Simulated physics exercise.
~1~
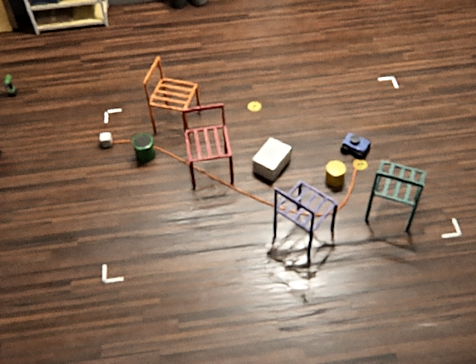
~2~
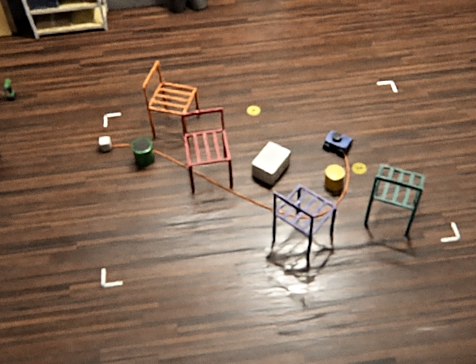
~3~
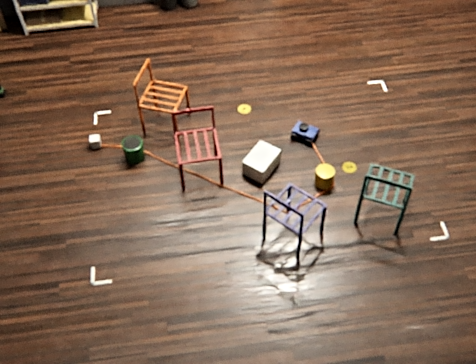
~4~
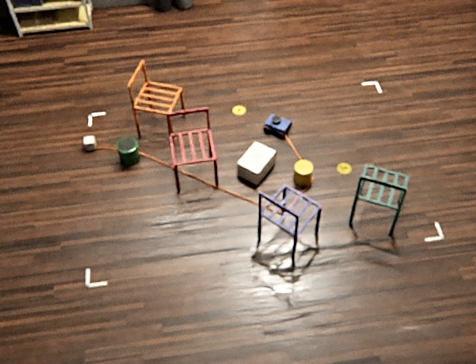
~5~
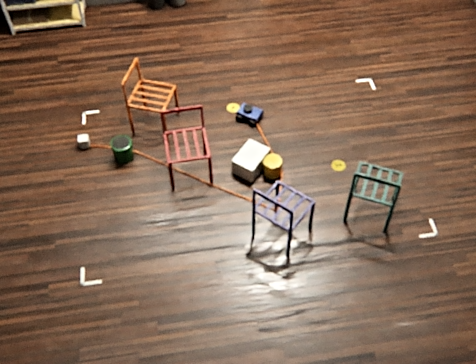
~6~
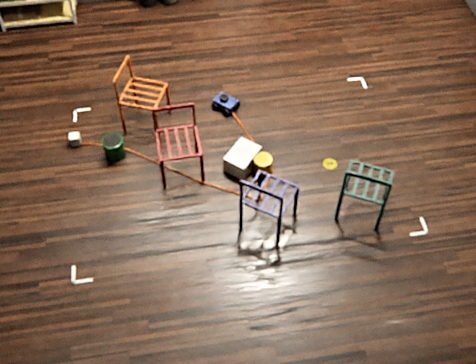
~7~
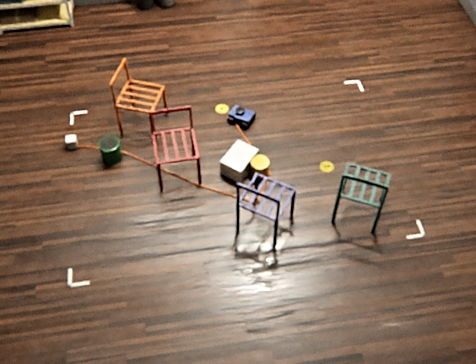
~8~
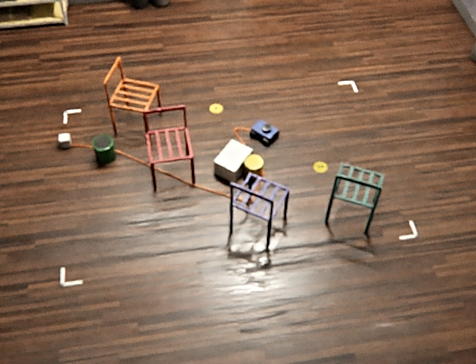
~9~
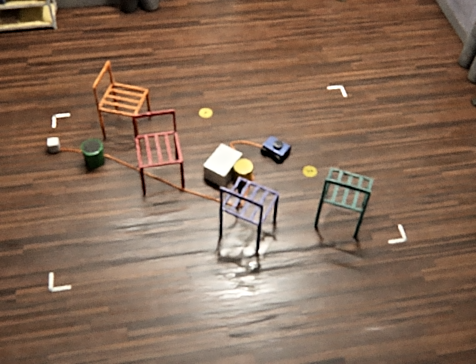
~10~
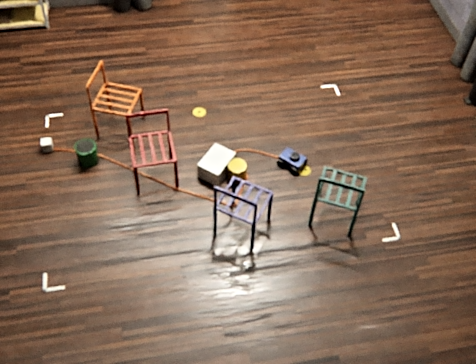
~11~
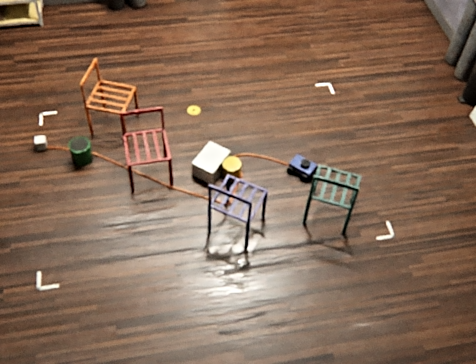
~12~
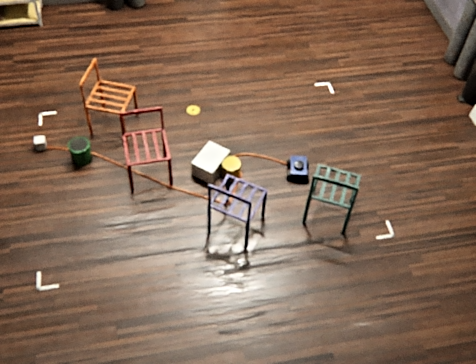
Small blue cart trailing an orange cord among miniature chairs, dragging a yellow tub against a white box, then stopping near the teal chair.
